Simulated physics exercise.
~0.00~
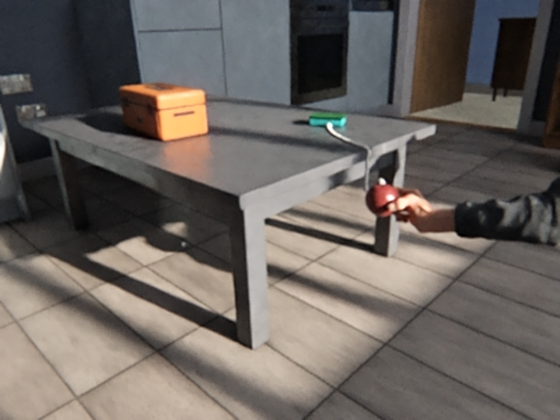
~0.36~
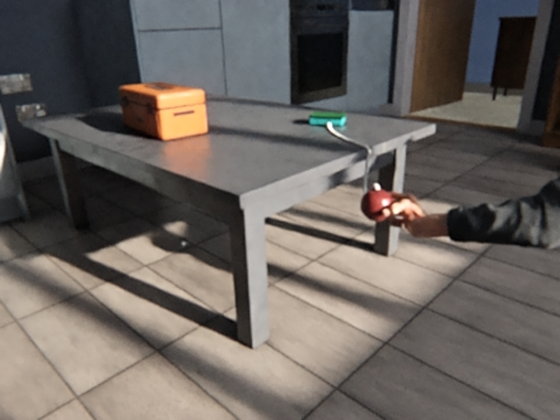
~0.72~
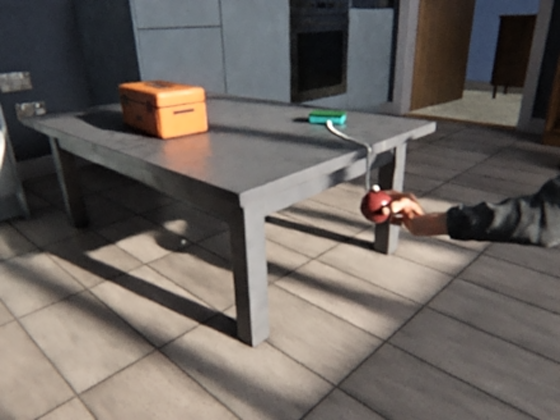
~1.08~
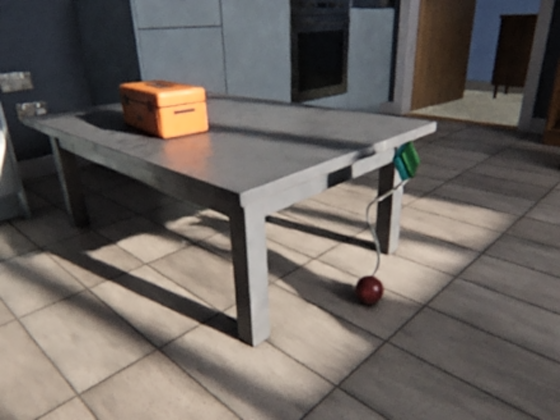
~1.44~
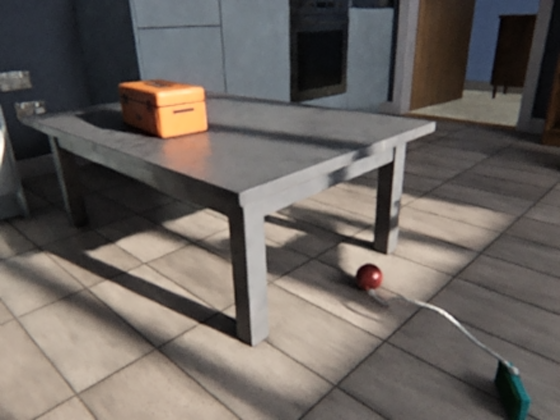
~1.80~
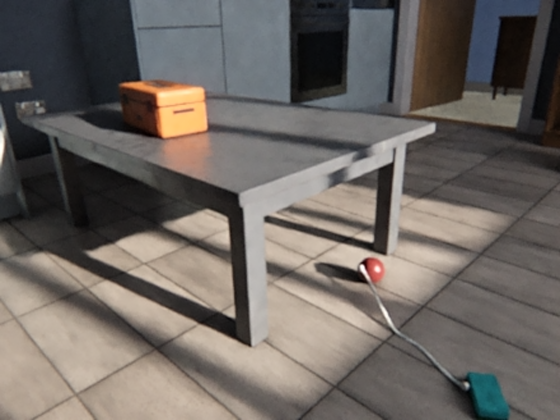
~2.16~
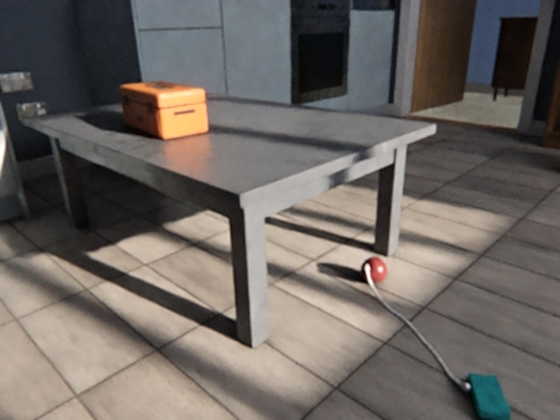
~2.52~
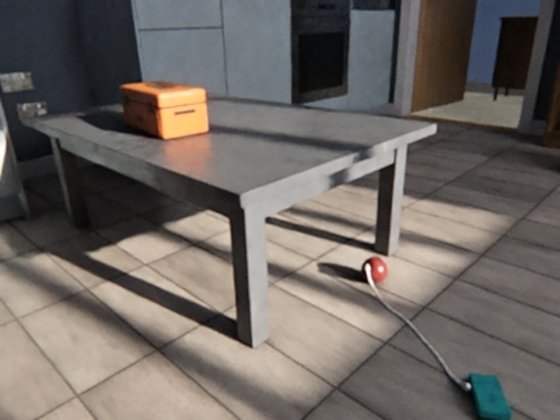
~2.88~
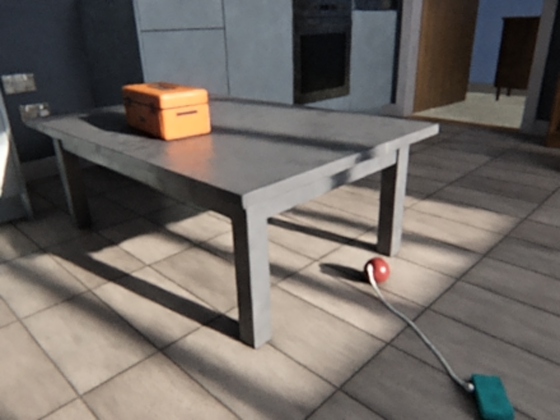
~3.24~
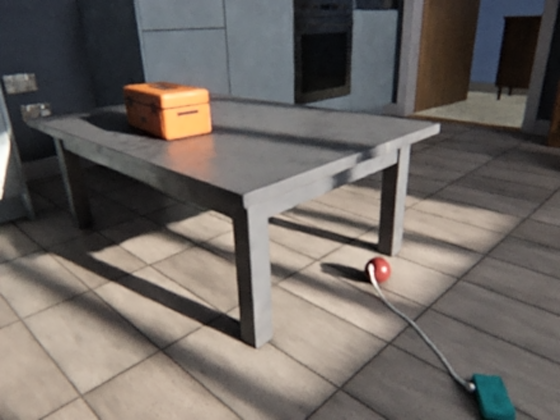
On a gray table in a tiled room sat an orange toolbox and a green sponge tied by a cord to a red apple; a hand released the apple, which dropped to the floor, dragging the sponge off to land nearby, while the toolbox stayed put.
